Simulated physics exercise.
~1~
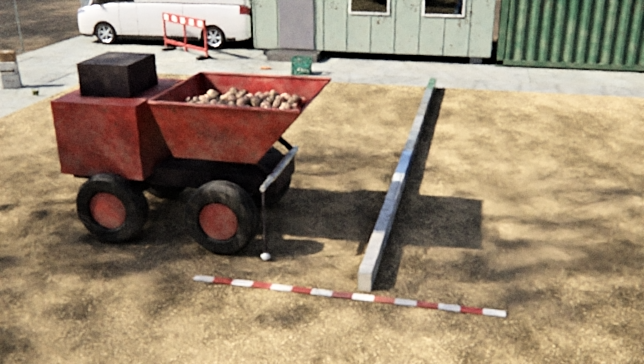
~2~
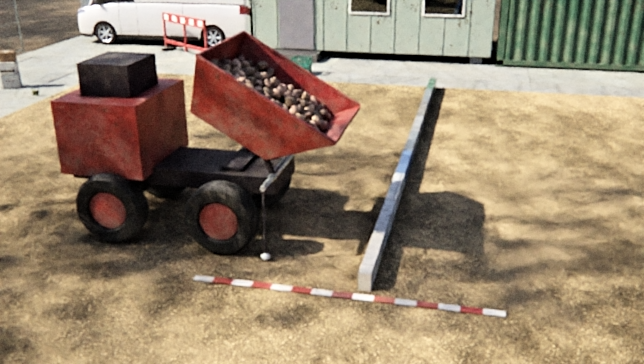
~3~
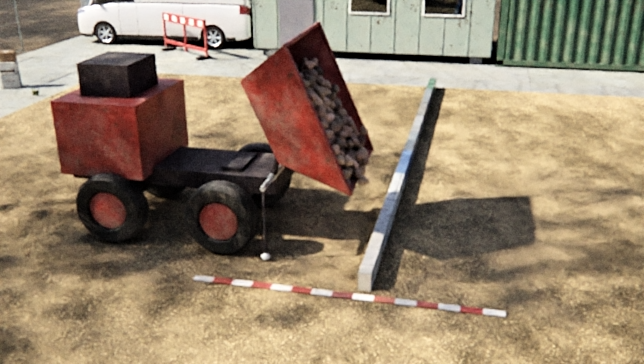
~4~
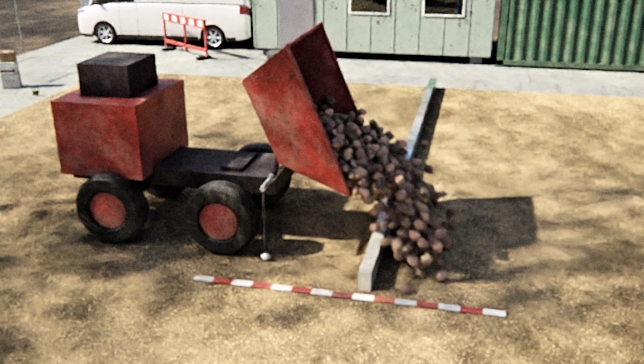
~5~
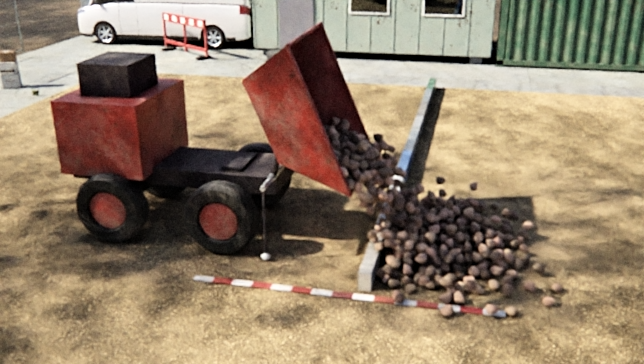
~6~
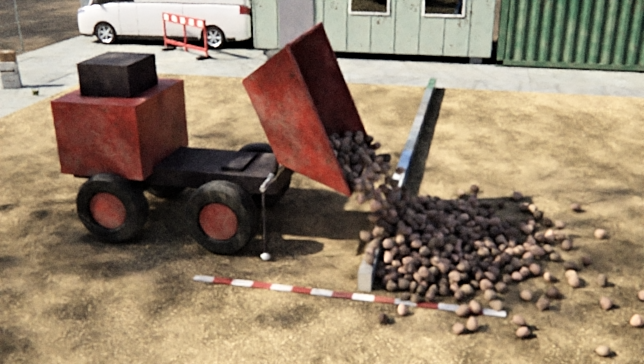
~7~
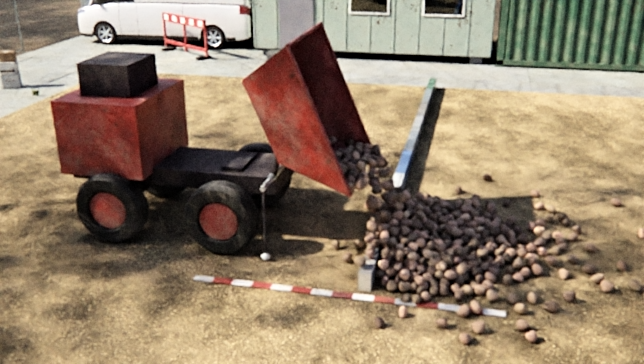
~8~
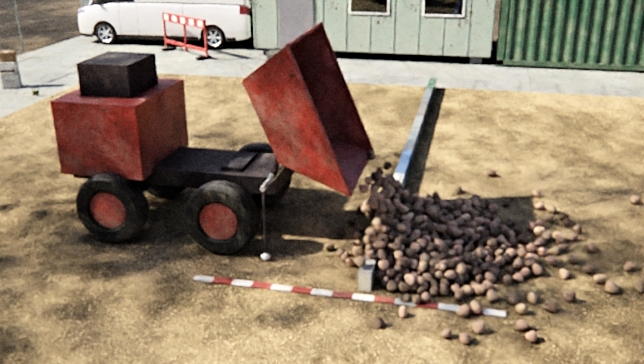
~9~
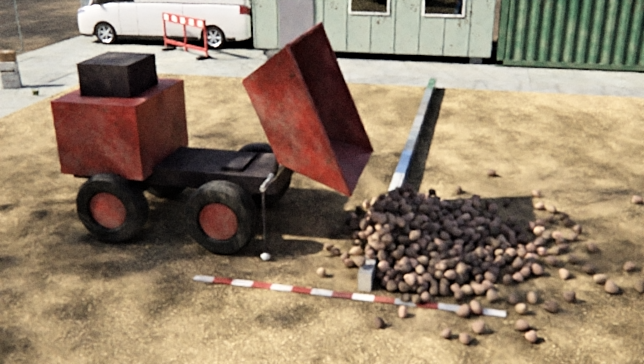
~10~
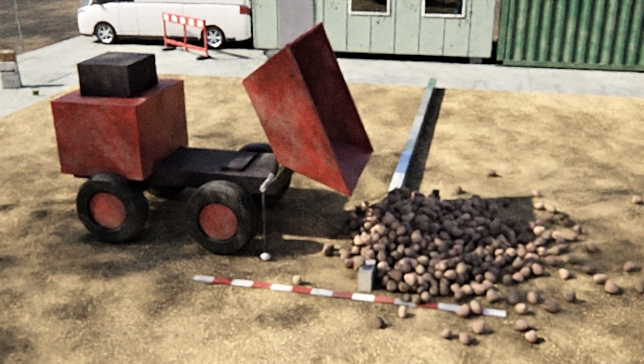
The red skip of a small site dumper, loaded with brownish rounded stones, starts level and tips up and to the right while the wheeled body stays put on sandy ground. The stones shift toward its lower lip as it steepens, then the skip stops, steeply raised. They pour out in a thick stream over the long, low kerb in front. The heap spreads across a red and white striped rod, with a few stones rolling away to the right. The last stones slide out, leaving the skip empty and still raised, with most stones beyond the kerb and some on the near side.
